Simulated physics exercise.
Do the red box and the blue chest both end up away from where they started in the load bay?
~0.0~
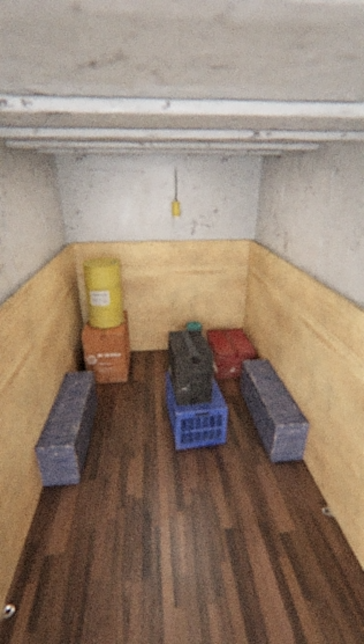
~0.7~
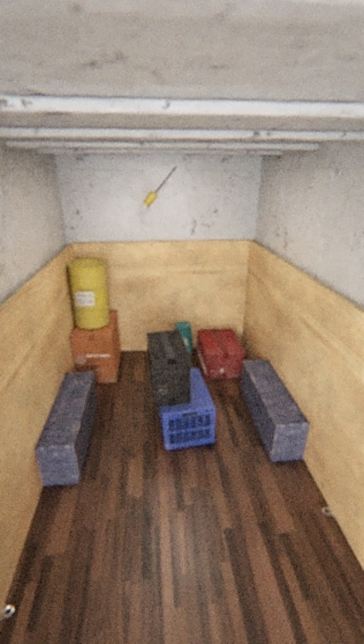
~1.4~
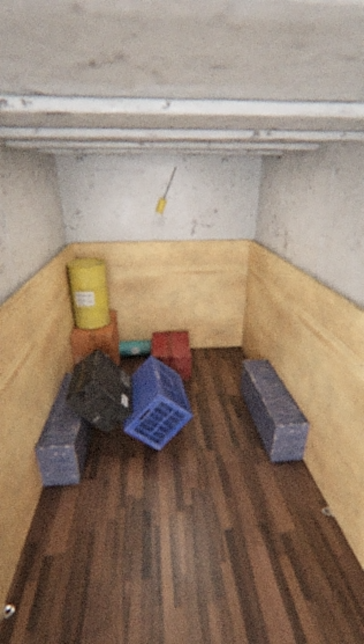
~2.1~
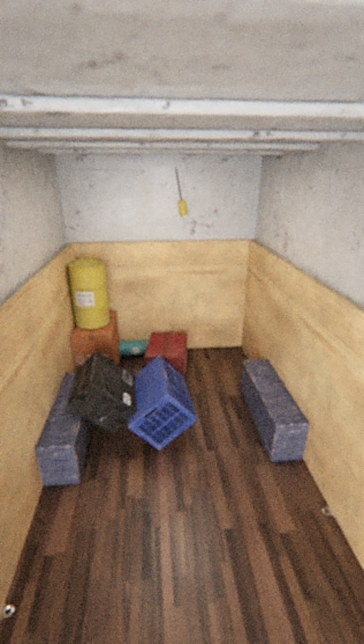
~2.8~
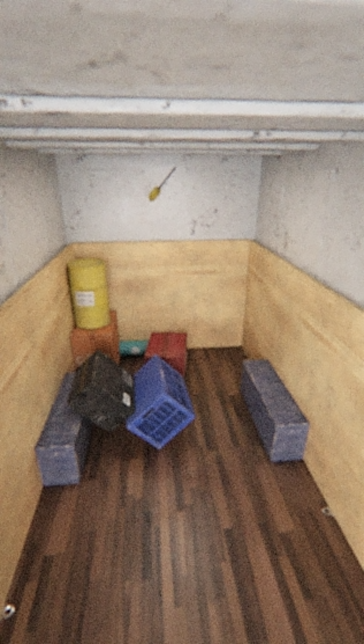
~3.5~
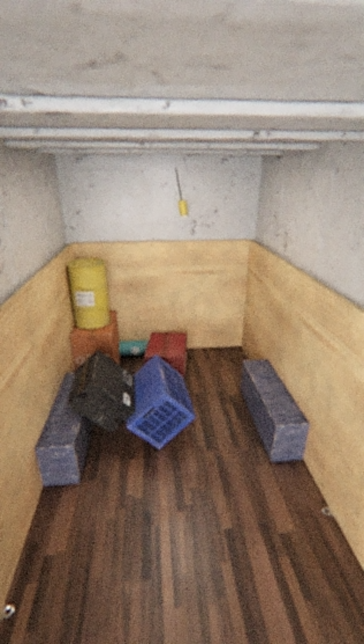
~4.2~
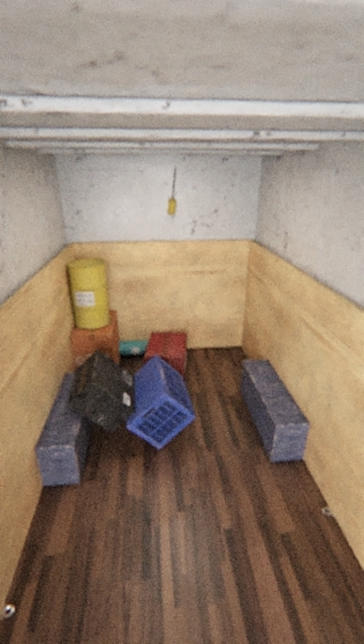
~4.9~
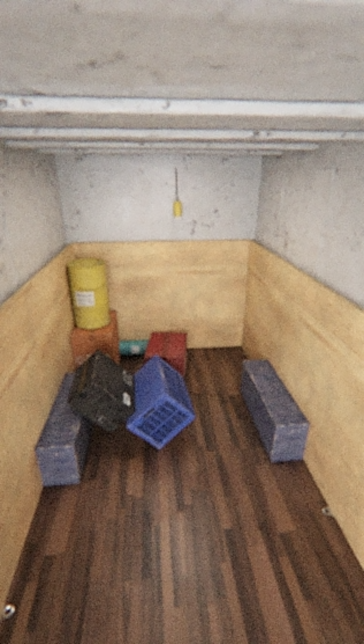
Yes, both end up away from their starting places. The red box has slid to the left, and the blue chest has shifted left and tipped over.
